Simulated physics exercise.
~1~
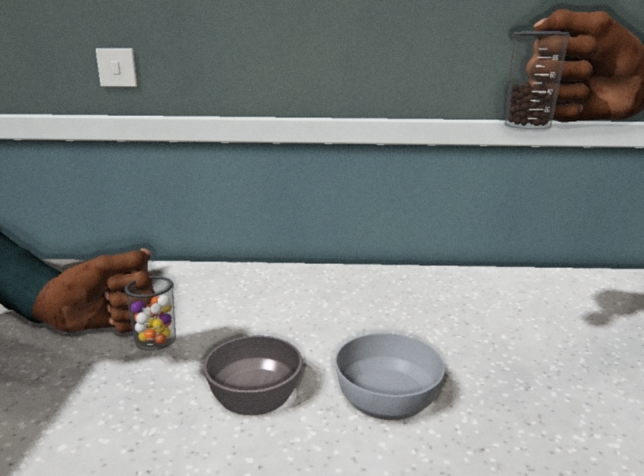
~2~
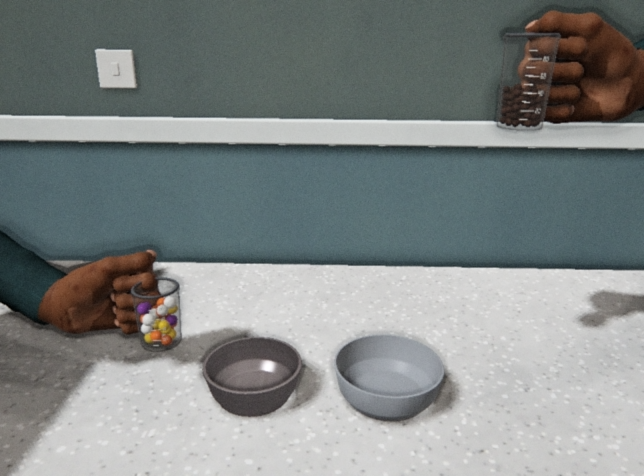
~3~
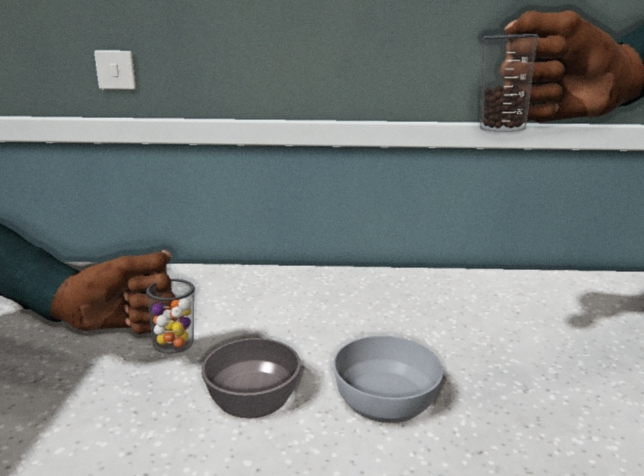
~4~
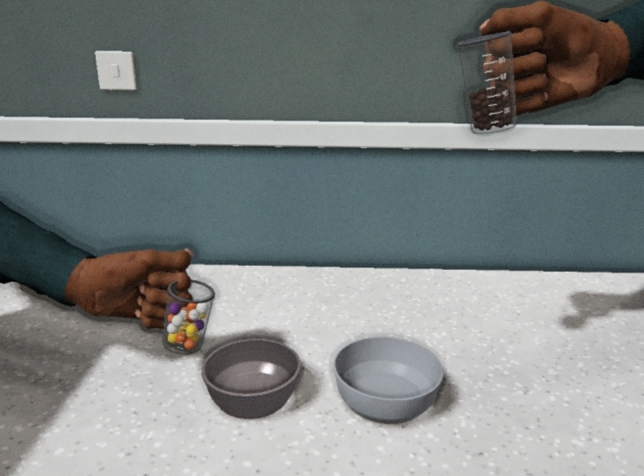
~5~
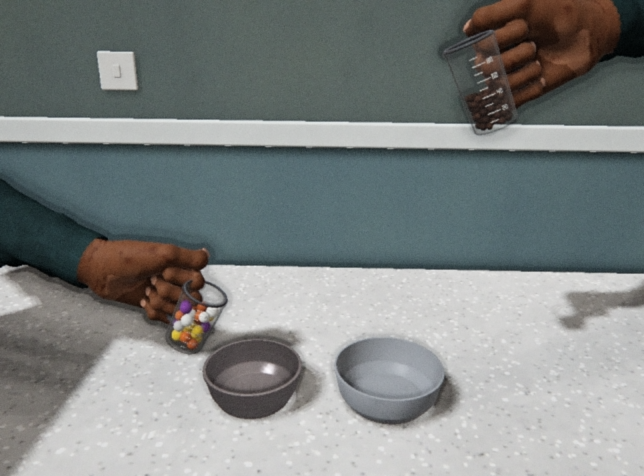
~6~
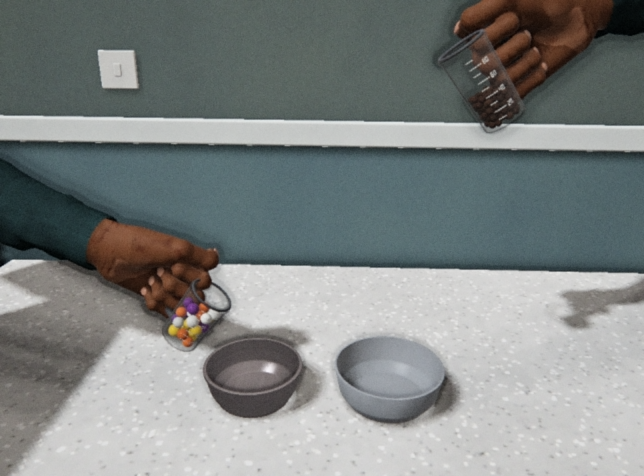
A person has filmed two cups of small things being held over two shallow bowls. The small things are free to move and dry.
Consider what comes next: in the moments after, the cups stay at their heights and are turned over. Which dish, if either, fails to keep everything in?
In the end left gets everything; right misses bits.
Then, 0.26 s past the last view, left, all still in the cup; right, all still in the cup.
Then, 0.60 s past the last view, left, all still in the cup; right, all still in the cup.
Then, 0.96 s past the last view, left, about half still in the cup, about a third in the dish, a small part in the air; right, most still in the cup, about a quarter in the air.
Finally, left, all in the dish, none outside the dish; right, most in the dish, a small part outside the dish.
